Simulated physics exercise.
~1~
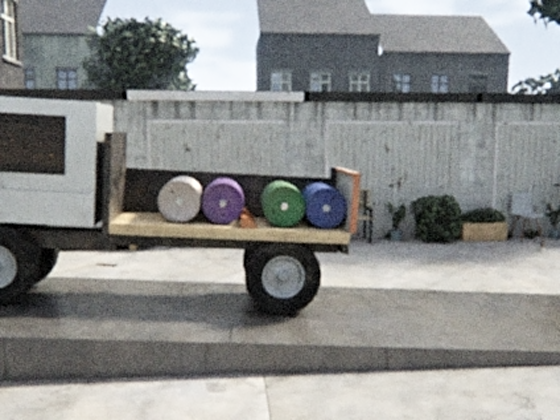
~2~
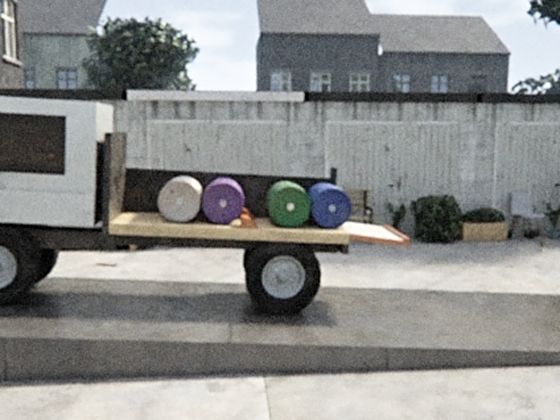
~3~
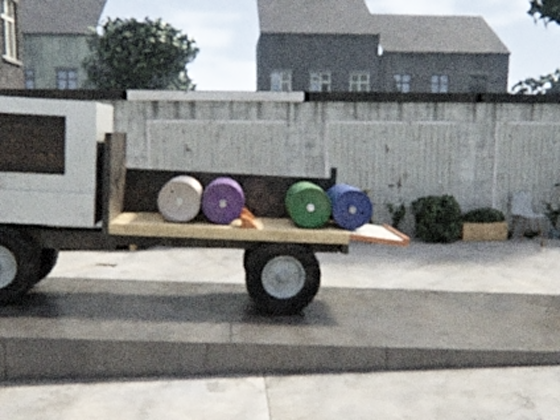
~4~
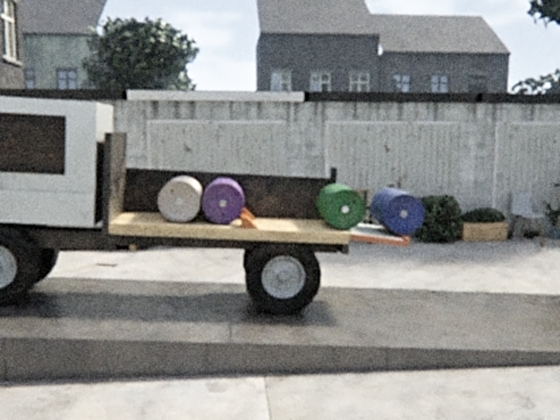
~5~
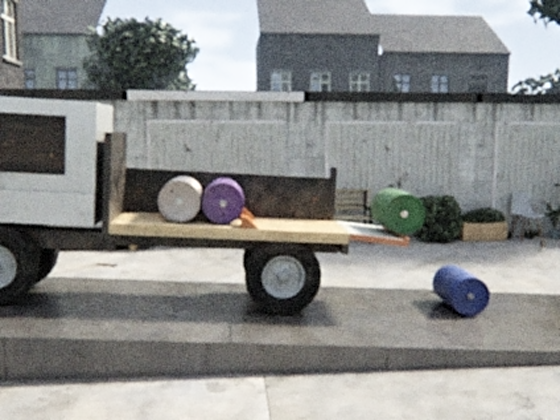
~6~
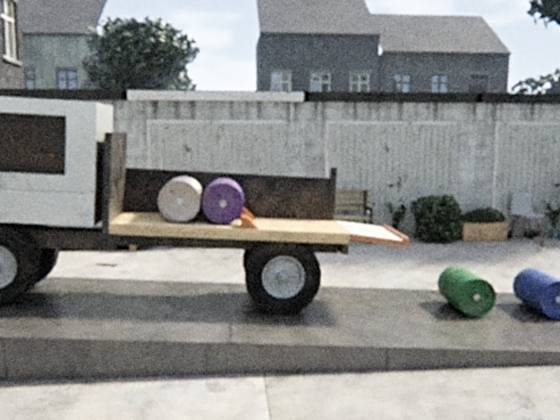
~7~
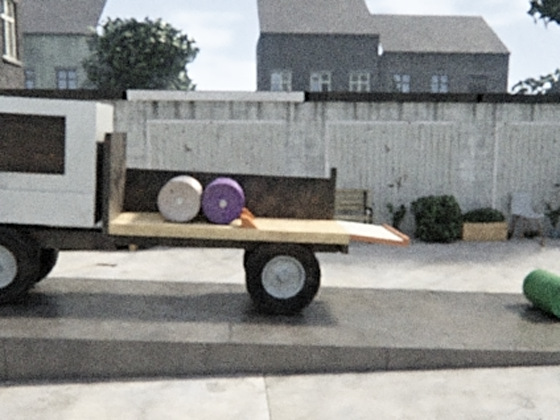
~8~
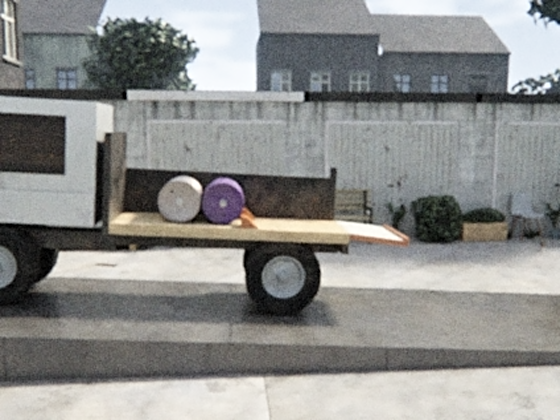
On a sloping road, a truck's gate drops and the blue, then green kegs roll off rightward.
